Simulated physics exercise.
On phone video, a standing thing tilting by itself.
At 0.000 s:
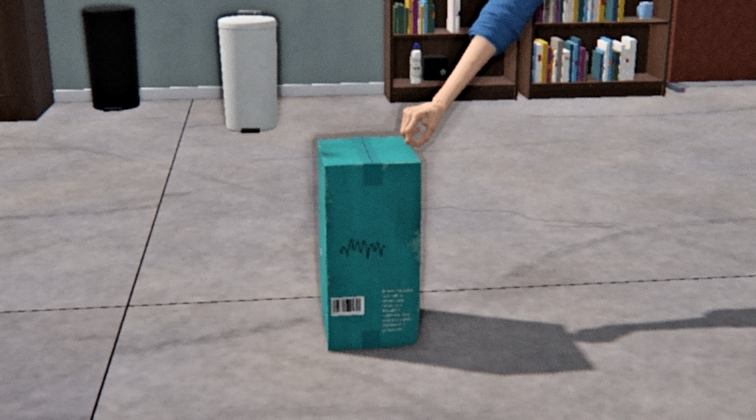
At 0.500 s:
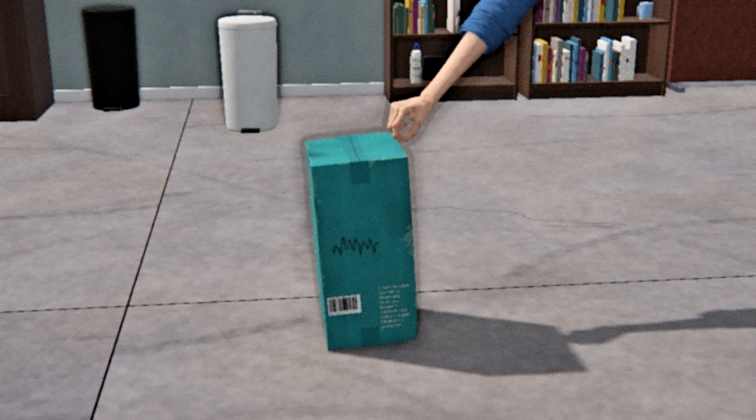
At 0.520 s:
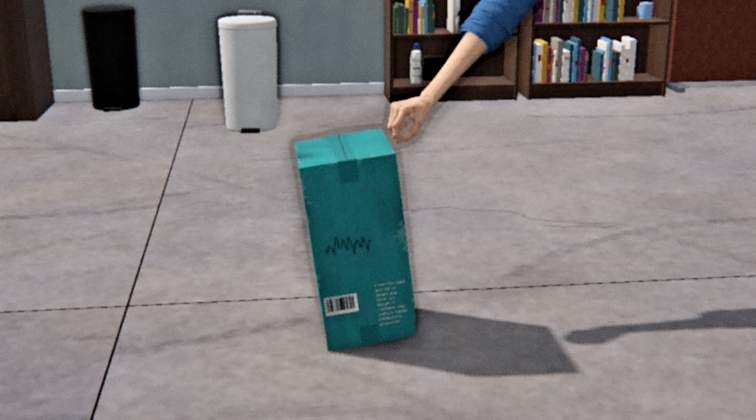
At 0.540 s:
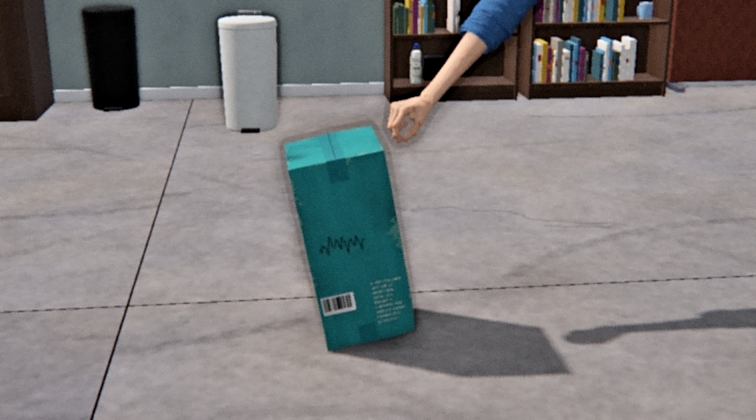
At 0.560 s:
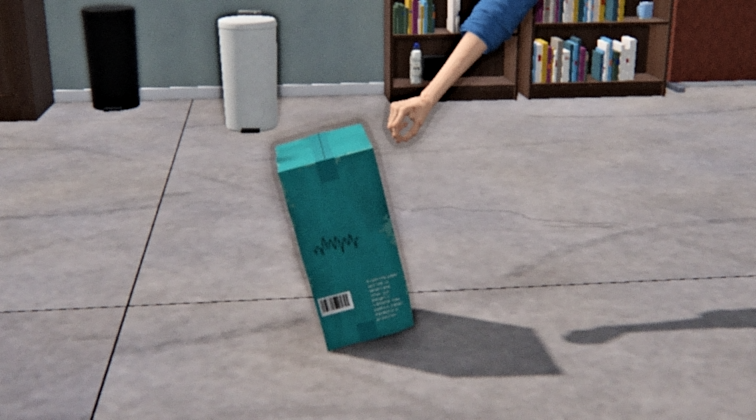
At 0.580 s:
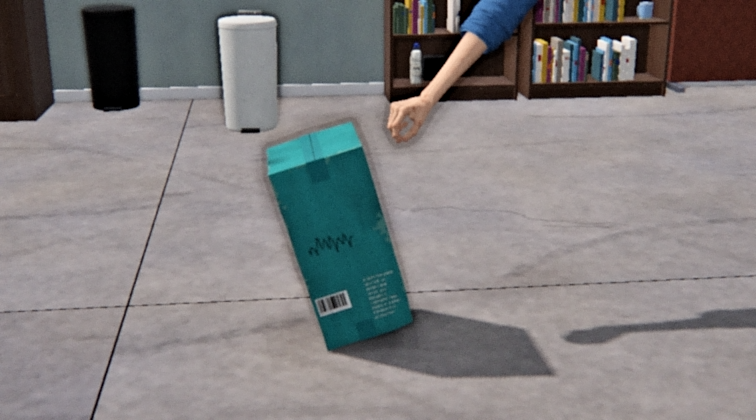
In this clip, a hand at the top right edge of an upright turquoise box moves slightly left, then stays still as the box steadily tilts to the left on its base, opening a gap between them.
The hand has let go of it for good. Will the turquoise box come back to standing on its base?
Tipped over.
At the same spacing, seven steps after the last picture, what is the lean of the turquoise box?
It would lean something like 35° by then.
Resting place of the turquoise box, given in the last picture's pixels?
I'd say it stops near (227, 294).
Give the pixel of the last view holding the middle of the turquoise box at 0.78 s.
It should be close to (294, 238).
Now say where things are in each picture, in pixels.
In the first picture, turquoise box (368, 242) upright.
In the second picture, turquoise box (361, 239) 4° off upright.
In the third picture, turquoise box (355, 238) 7° off upright.
In the fourth picture, turquoise box (350, 236) 10° off upright.
In the fifth picture, turquoise box (345, 235) 13° off upright.
In the sixth picture, turquoise box (340, 235) 16° off upright.
After 0.78 s, turquoise box 41° off upright near (294, 238).
In the end (1.5 s), the turquoise box falls over, near (227, 294).
